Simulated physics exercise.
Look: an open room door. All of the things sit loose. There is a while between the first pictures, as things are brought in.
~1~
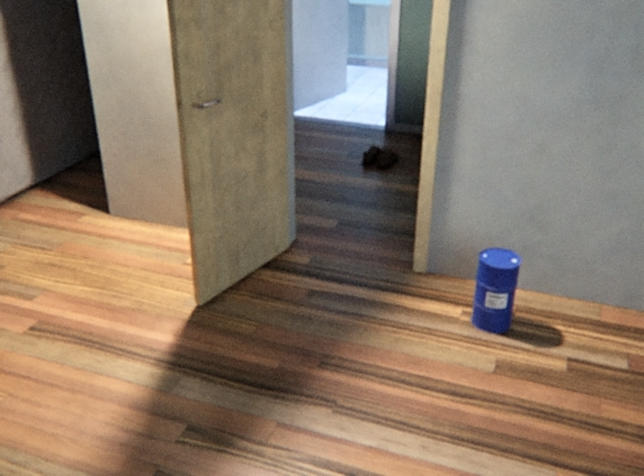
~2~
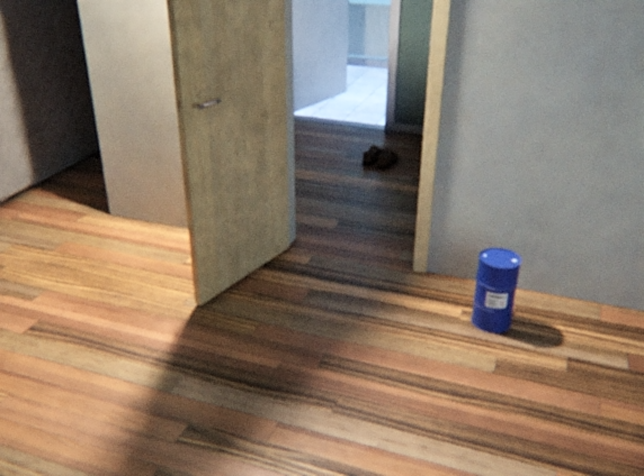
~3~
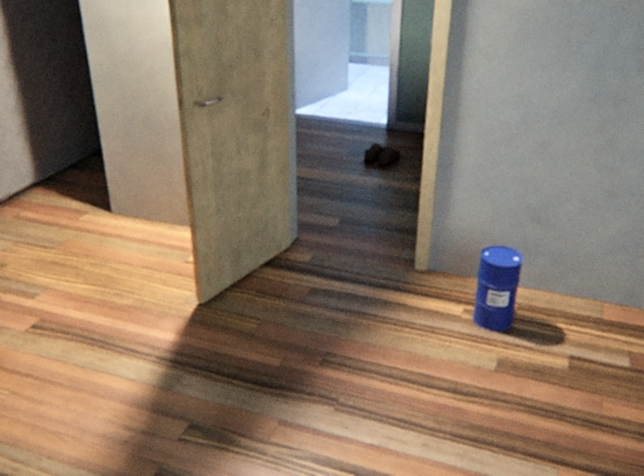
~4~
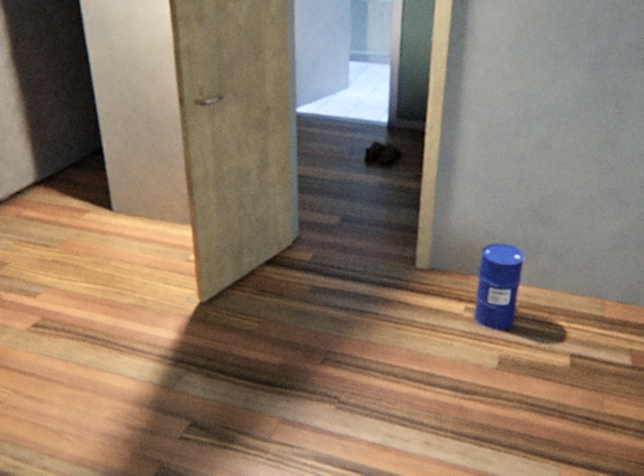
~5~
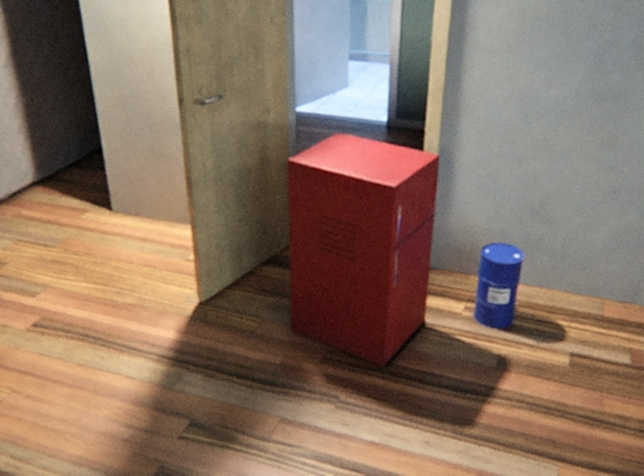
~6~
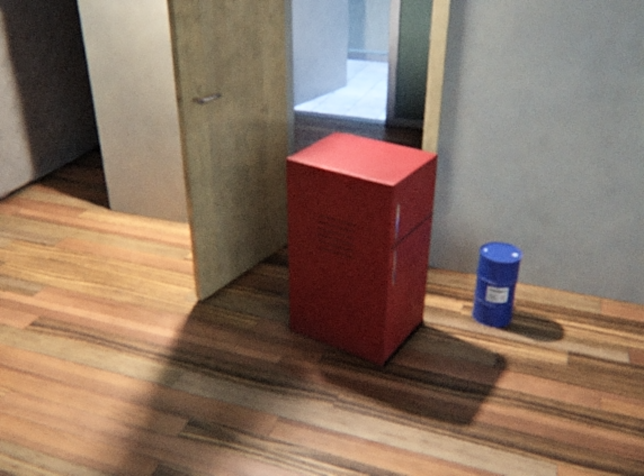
A red appliance appears in front of the doorway, between the wide-open door and a small blue canister on the wood floor, blocking the dark shoes beyond from view; the door and canister stay still throughout.
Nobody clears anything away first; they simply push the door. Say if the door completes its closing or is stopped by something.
My guess is that the door will leave the doorway partly open.
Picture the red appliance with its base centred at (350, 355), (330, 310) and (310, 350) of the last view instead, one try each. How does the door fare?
Try 1: Door ends up flush. Try 2: Door stays partly open. Try 3: Door stays partly open.
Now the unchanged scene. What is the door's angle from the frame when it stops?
It stays open at around 60°.
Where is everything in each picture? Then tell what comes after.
In the first frame, door wide open and still; blue canister (495, 290).
In the second frame, door wide open and still; blue canister (495, 290).
In the third frame, door wide open and still; blue canister (497, 289).
In the fourth frame, door wide open and still; blue canister (498, 287).
In the fifth frame, door wide open and still; blue canister (498, 286).
In the sixth frame, door wide open and still; red appliance (360, 247); blue canister (496, 285).
Then, 0.60 s on from there, door 87° open.
Then, 0.90 s on from there, door 69° open.
In the end, door 61° open; both unmoved. At the end, from the last picture's camera, red appliance near (362, 247).
